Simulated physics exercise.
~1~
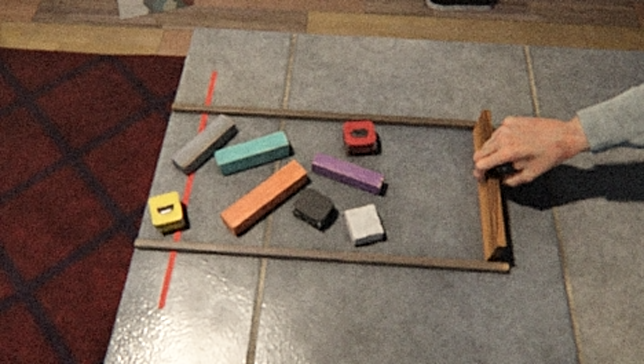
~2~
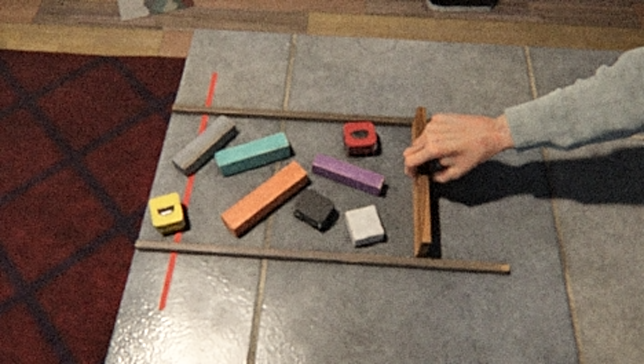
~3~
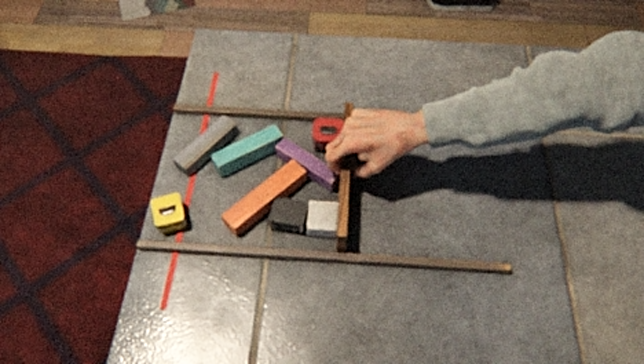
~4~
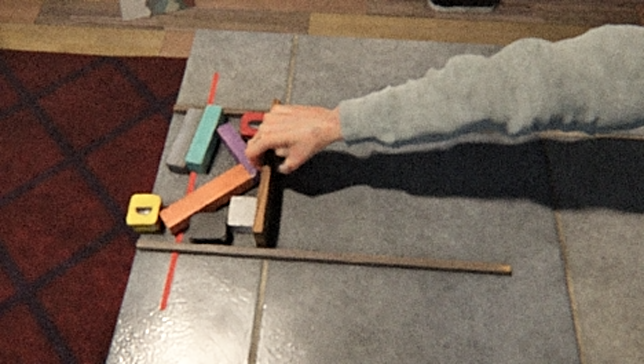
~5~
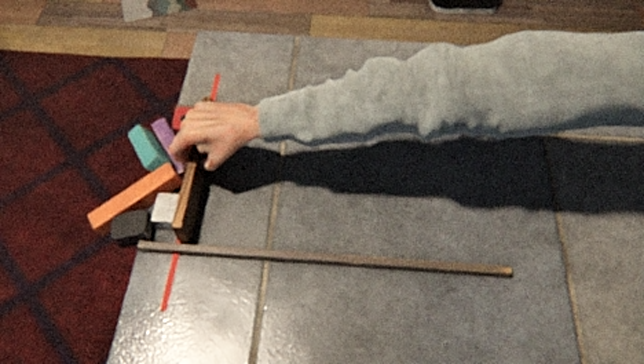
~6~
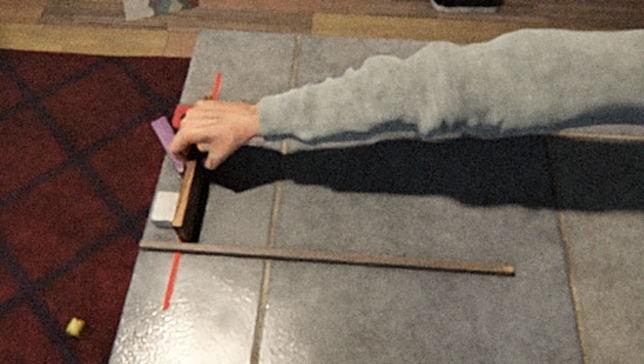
A hand in a grey sleeve holds an upright wooden board at the right of a grey tiled tabletop, seen from above by a slightly swaying camera. Between two thin wooden rails lie grey, turquoise, orange and purple bars with red, black and white pieces, while a yellow case sits by a red tape line at left. The hand slides the board left, gathering the pieces and shoving them together past the tape. The board stops at the tape as the yellow, grey, turquoise, orange and black pieces go over the edge, leaving the white, purple and red ones beside it.
